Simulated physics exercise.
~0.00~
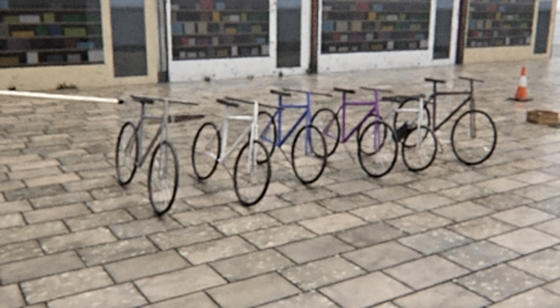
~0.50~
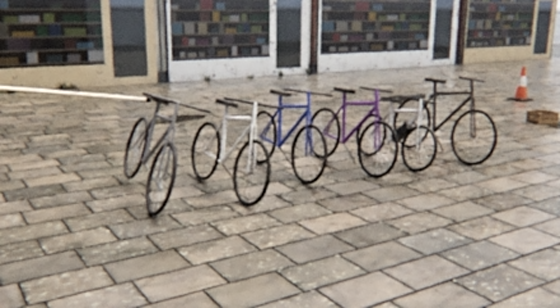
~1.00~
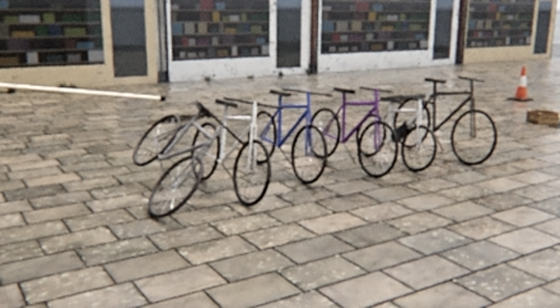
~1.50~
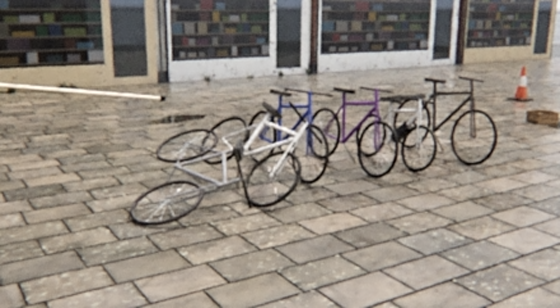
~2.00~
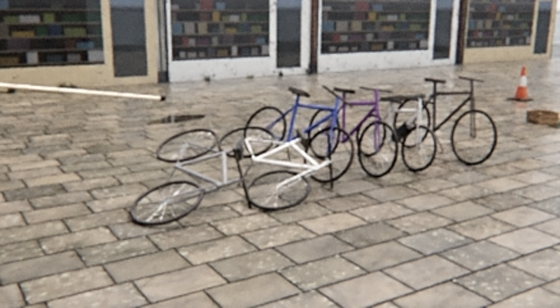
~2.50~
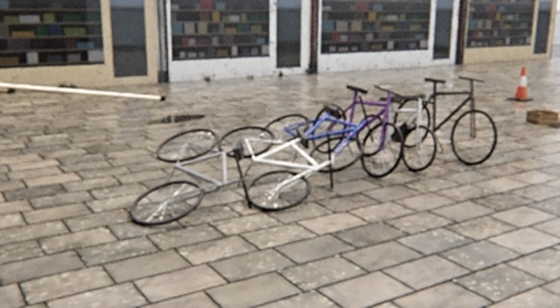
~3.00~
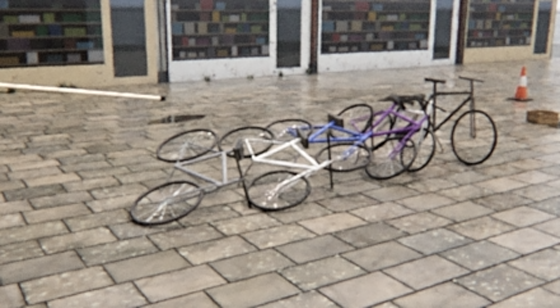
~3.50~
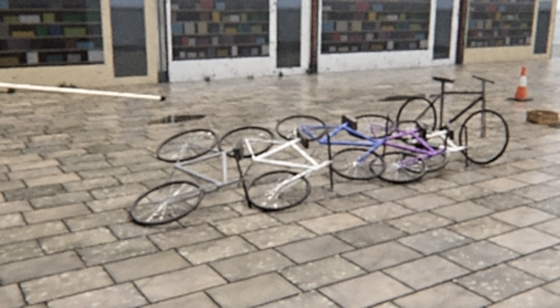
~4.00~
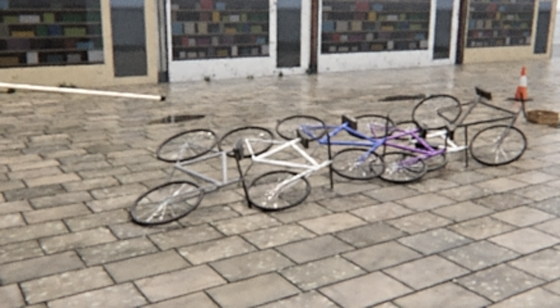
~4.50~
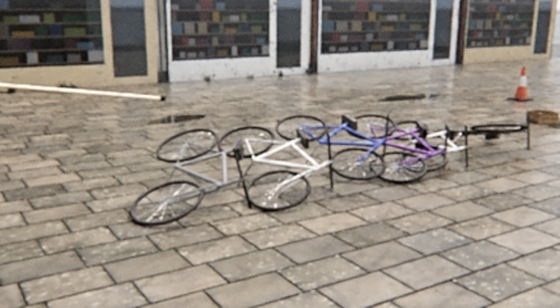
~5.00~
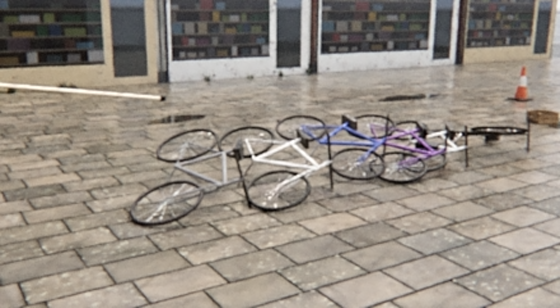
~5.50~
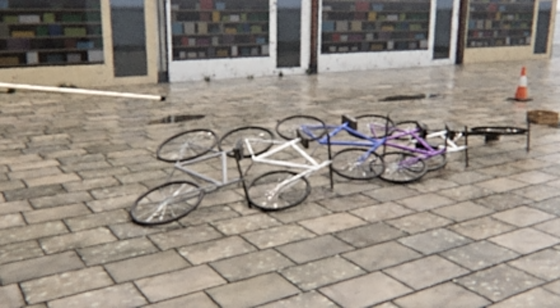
On a wet paved square in front of shop windows lined with shelves, six bicycles stand side by side in a row, with an orange cone off to the right. A pale pole slides in from the left beside the nearest grey bicycle, which begins to tip to the right. It drops against the white one, and both go down together. The blue bicycle leans over next, then the purple one, each sinking onto its neighbour. Last, the dark bicycle at the far right tilts and falls flat. All six end up lying in an overlapping line, motionless, while the pole stays still.
